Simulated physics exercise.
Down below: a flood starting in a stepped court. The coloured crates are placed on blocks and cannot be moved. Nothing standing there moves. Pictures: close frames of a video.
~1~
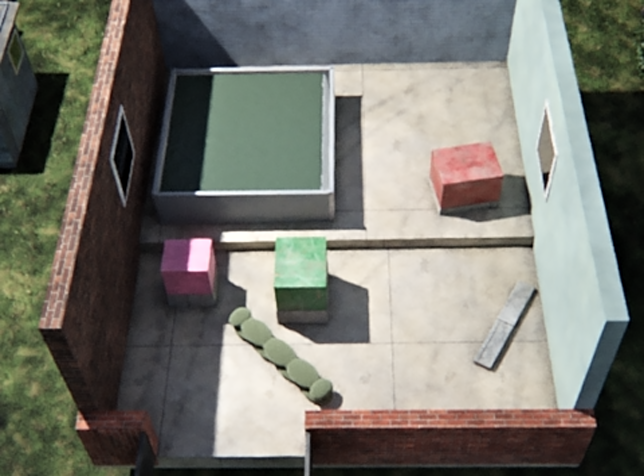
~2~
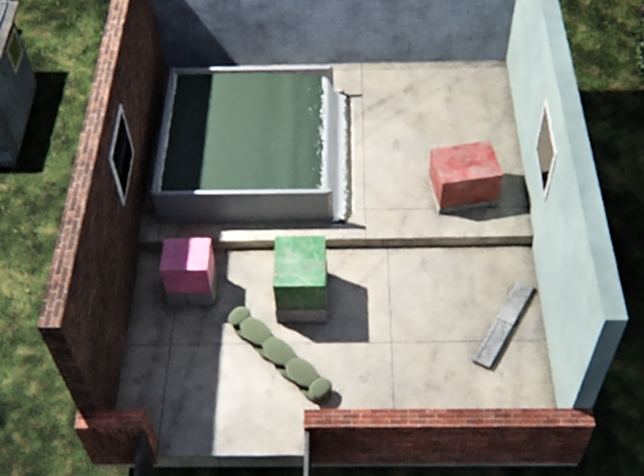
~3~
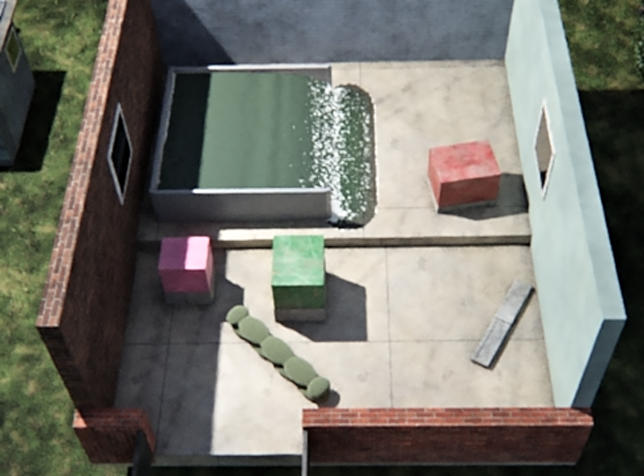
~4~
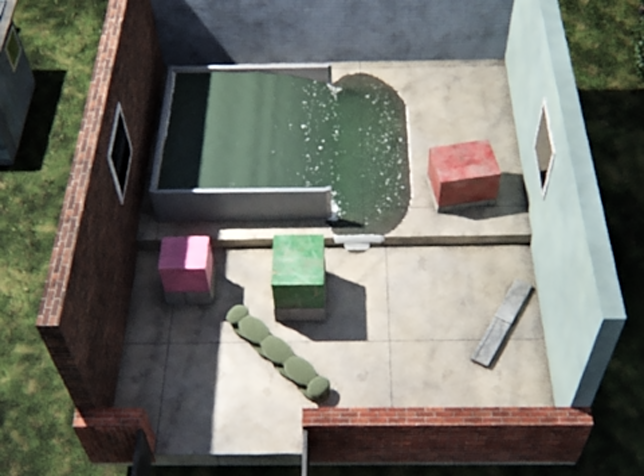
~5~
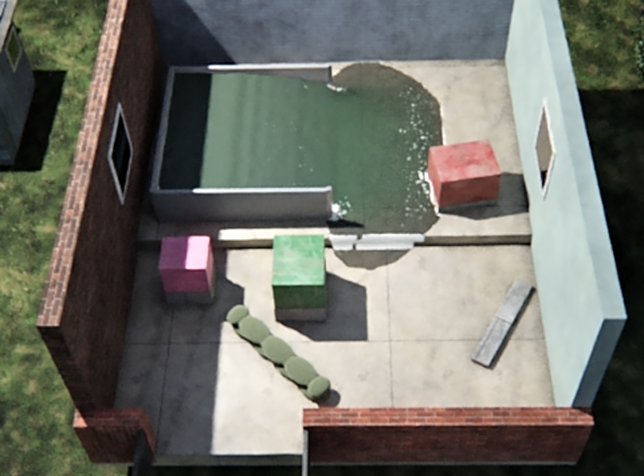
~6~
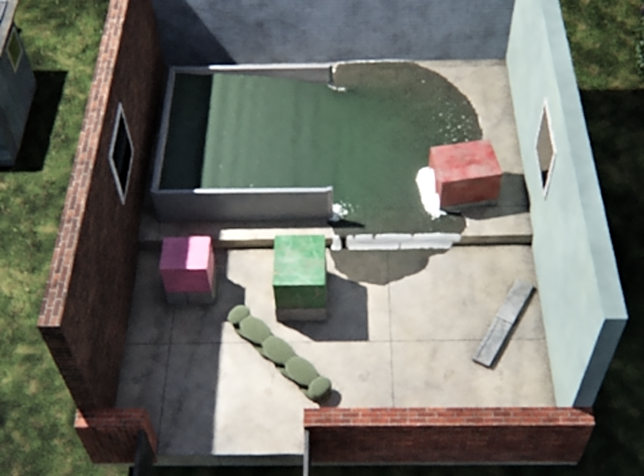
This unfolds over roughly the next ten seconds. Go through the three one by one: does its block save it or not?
The pink crate is saved by its block. The green crate is saved by its block. The red crate is not saved.
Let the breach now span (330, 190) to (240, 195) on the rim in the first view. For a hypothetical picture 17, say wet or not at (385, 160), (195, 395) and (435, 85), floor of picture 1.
In the order given, the spots are not soaked, swamped and not soaked.
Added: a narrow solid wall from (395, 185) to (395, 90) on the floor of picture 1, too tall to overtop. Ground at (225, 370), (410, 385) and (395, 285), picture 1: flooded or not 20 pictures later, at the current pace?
Outcome by spot, in order - unwatered, watered, watered.
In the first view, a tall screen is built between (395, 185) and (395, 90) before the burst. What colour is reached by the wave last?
My answer: The pink one.
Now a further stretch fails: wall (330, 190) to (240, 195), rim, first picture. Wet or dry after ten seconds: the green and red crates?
Green crate gets drenched; red crate stays untouched.
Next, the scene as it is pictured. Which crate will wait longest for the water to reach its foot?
The answer here is the pink crate.
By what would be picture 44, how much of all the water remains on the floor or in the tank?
Near 98 in a hundred.
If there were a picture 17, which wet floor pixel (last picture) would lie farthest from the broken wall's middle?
Somewhere close to (545, 383).
A moment on, water covers 35 % of the floor; the pink crate not reached, the green crate not reached, the red crate water round its plinth.
Next, water covers 45 % of the floor; the pink crate not reached, the green crate not reached, the red crate water round its plinth.
Then, water covers 60 % of the floor; the pink crate not reached, the green crate not reached, the red crate water round its plinth.
Later, water covers 85 % of the floor; the pink crate not reached, the green crate water round its plinth, the red crate water round its plinth.
In the end, water covers 95 % of the floor; the pink crate stayed above the water, the green crate stayed above the water, the red crate was topped.
